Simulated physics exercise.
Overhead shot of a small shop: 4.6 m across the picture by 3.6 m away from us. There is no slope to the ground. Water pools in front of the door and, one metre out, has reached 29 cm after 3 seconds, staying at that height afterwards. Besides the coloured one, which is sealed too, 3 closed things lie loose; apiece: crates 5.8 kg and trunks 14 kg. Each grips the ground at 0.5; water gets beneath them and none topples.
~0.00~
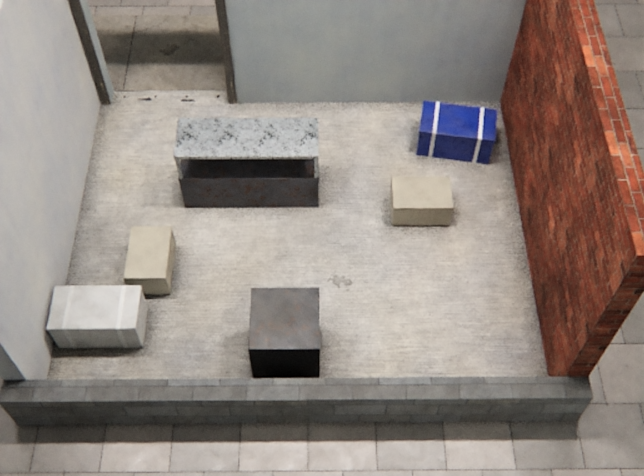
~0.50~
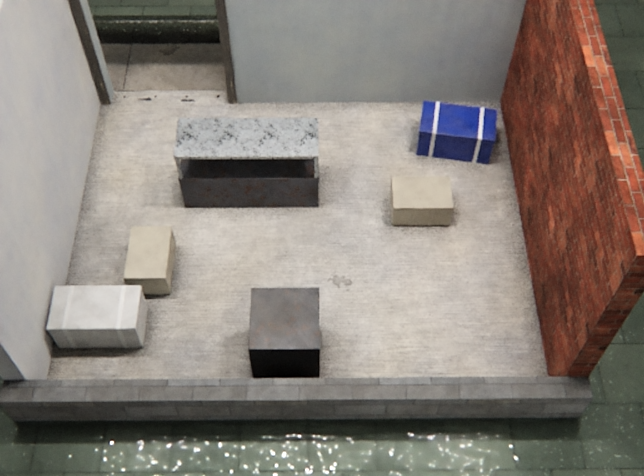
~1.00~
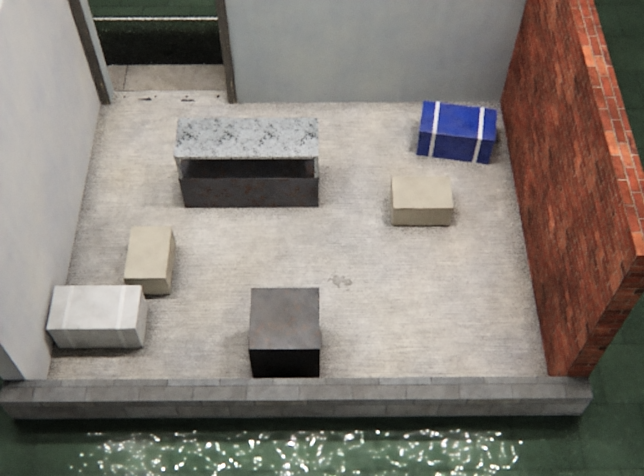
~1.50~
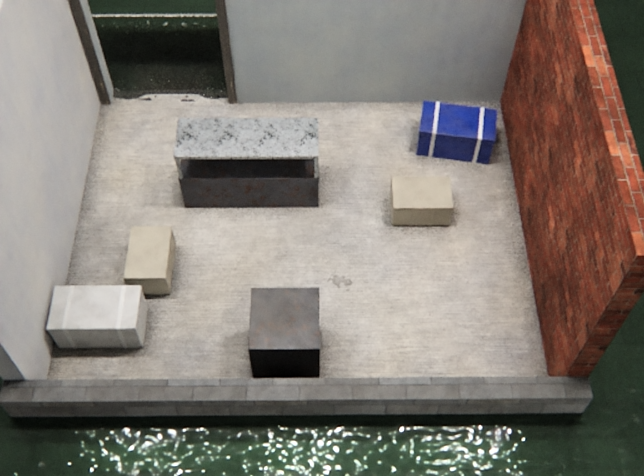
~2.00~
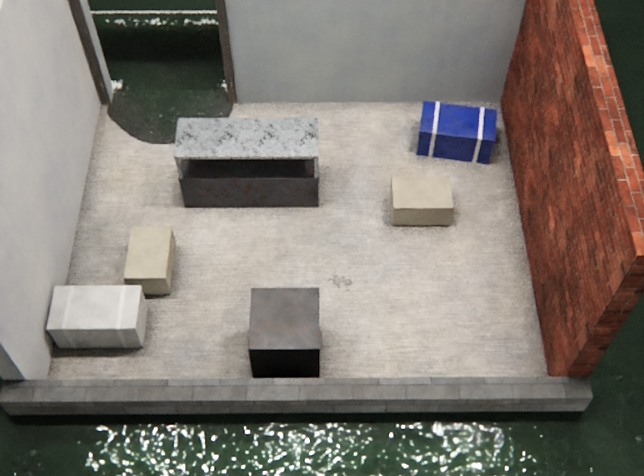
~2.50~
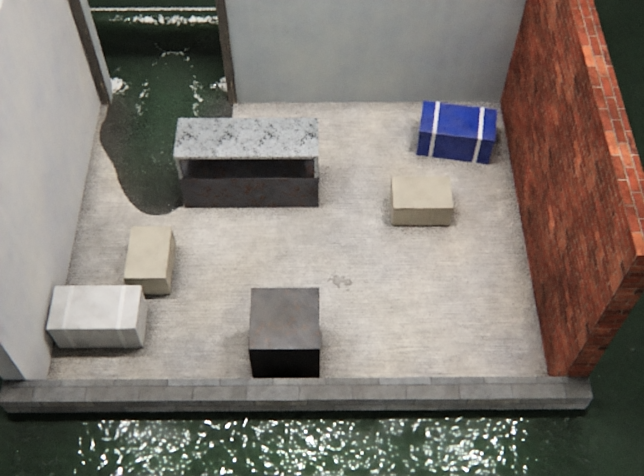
Green water surrounds a small walled room, then spreads through the doorway past unmoving boxes.
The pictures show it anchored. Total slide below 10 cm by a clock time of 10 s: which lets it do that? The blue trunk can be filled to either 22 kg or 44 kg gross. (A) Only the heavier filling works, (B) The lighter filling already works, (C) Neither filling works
C, neither filling works.
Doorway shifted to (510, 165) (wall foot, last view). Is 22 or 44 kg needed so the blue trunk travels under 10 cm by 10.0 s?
Then no option works.
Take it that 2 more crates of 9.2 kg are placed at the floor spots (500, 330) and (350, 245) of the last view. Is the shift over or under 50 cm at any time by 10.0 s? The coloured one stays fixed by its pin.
Those two come out inside the line and over the line, in that order.
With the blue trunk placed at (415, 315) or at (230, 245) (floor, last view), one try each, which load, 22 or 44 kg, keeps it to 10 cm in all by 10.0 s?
Try by try, no option works; no option works.
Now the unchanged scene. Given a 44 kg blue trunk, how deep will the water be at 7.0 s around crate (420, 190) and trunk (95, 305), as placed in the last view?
Some 2 cm at the first, some 15 cm at the second.
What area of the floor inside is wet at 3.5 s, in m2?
Somewhere around 4.5 m2, roughly.
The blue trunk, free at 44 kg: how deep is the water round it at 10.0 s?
Depth: Approx. 16 cm.
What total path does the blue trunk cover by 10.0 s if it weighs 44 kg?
I'd say close to 60 cm in total.
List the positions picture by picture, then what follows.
The first picture shows the blue trunk at (459, 120) rests on the ground; water covers 0.0 m2; 0 of 4 have shifted.
The second picture shows the blue trunk at (459, 120) rests on the ground; 0.0 m2 under water; 0 of 4 have shifted.
The third picture shows the blue trunk at (459, 120), on the bottom; water covers 0.0 m2; 0 of 4 have shifted.
The fourth picture shows the blue trunk at (459, 120), on the bottom; 0.0 m2 under water; 0 of 4 have shifted.
The fifth picture shows the blue trunk at (459, 120), on the bottom; water covers 0.6 m2; 0 of 4 have shifted.
The sixth picture shows the blue trunk at (459, 120) rests on the ground; 1.6 m2 under water; 0 of 4 have shifted.
After 3.5 s the blue trunk would be 0 cm from its start with 22 kg and 0 cm from its start with 44 kg; 0 cm of water round it then.
After 4.5 s the blue trunk would be 0 cm from its start with 22 kg and 0 cm from its start with 44 kg; 3 cm of water round it then.
After 7.0 s the blue trunk would be 34 cm from its start with 22 kg and 0 cm from its start with 44 kg; 9 cm of water round it then.
After 10.0 s the blue trunk would be 207 cm from its start with 22 kg and 63 cm from its start with 44 kg; 16 cm of water round it then.
